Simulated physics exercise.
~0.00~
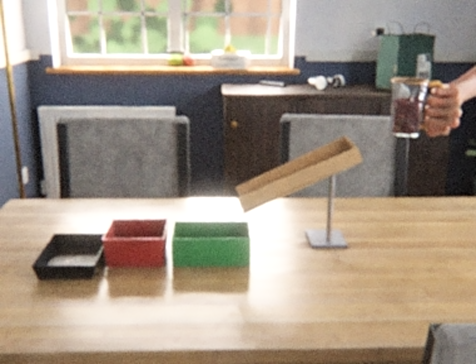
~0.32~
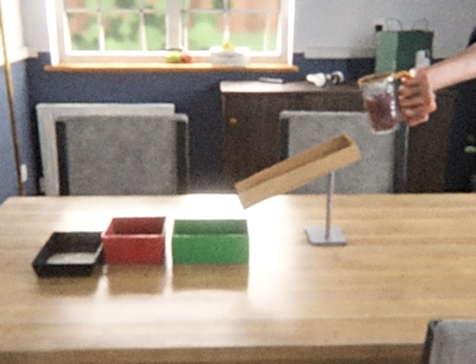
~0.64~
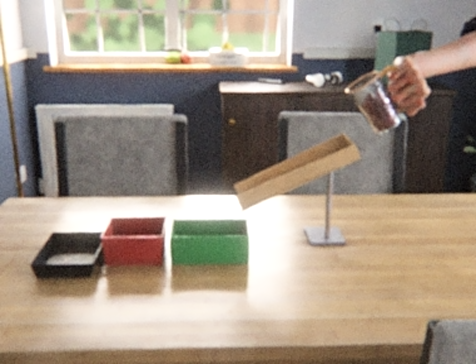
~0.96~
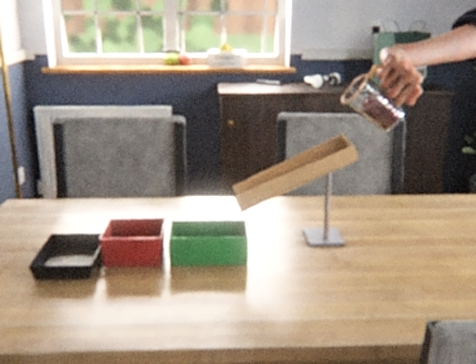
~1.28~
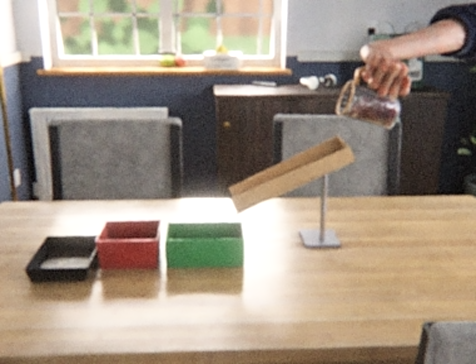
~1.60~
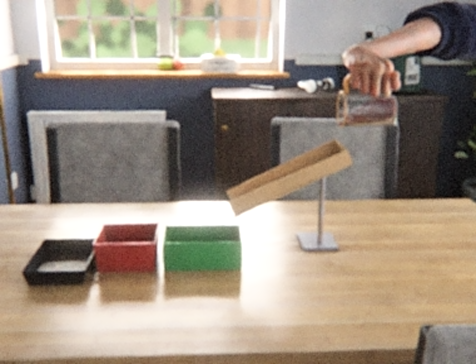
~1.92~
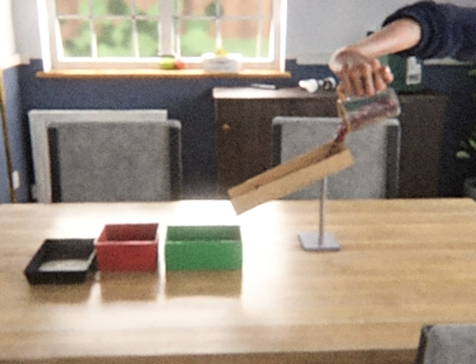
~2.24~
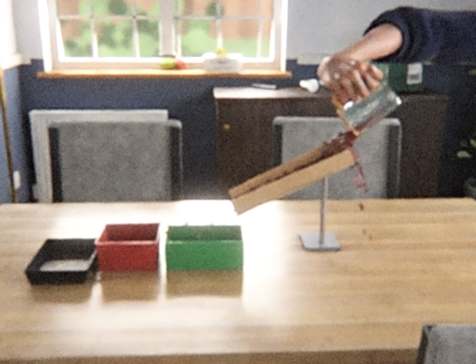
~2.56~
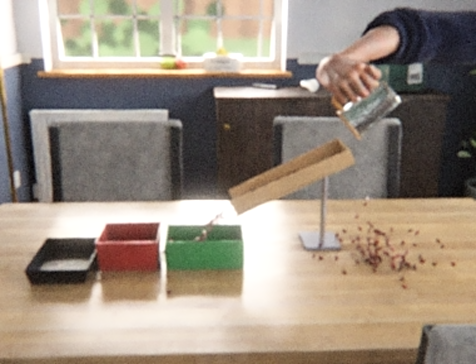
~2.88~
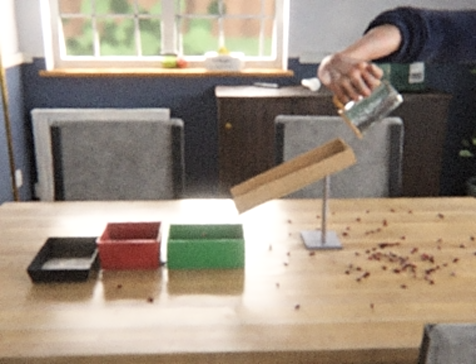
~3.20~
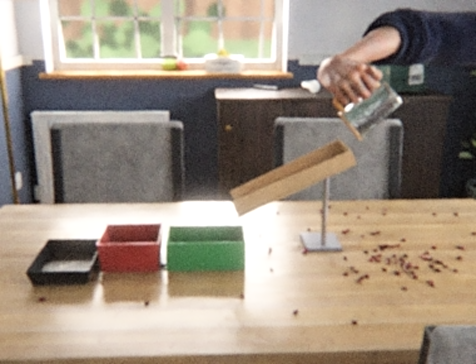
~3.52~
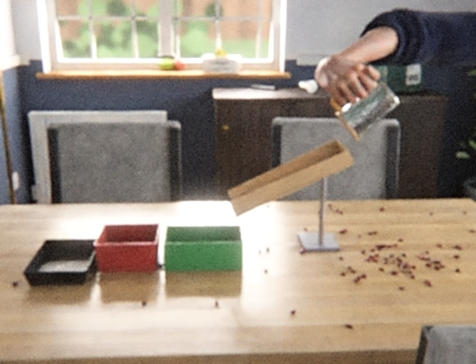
On a wooden table in a room with a bright window, a black, a red and a green tin stand in a row to the left of a tilted chute on a stand. At the right, a hand holds a clear cup of dark red beans, moves it left and tips it above the chute's raised end. Beans pour out, some sliding down the chute toward the green tin while others spill over the upper end. The spilled beans scatter across the table around the stand. Finally the hand holds the emptied cup still, the chute is clear, and stray beans lie strewn mostly at right.
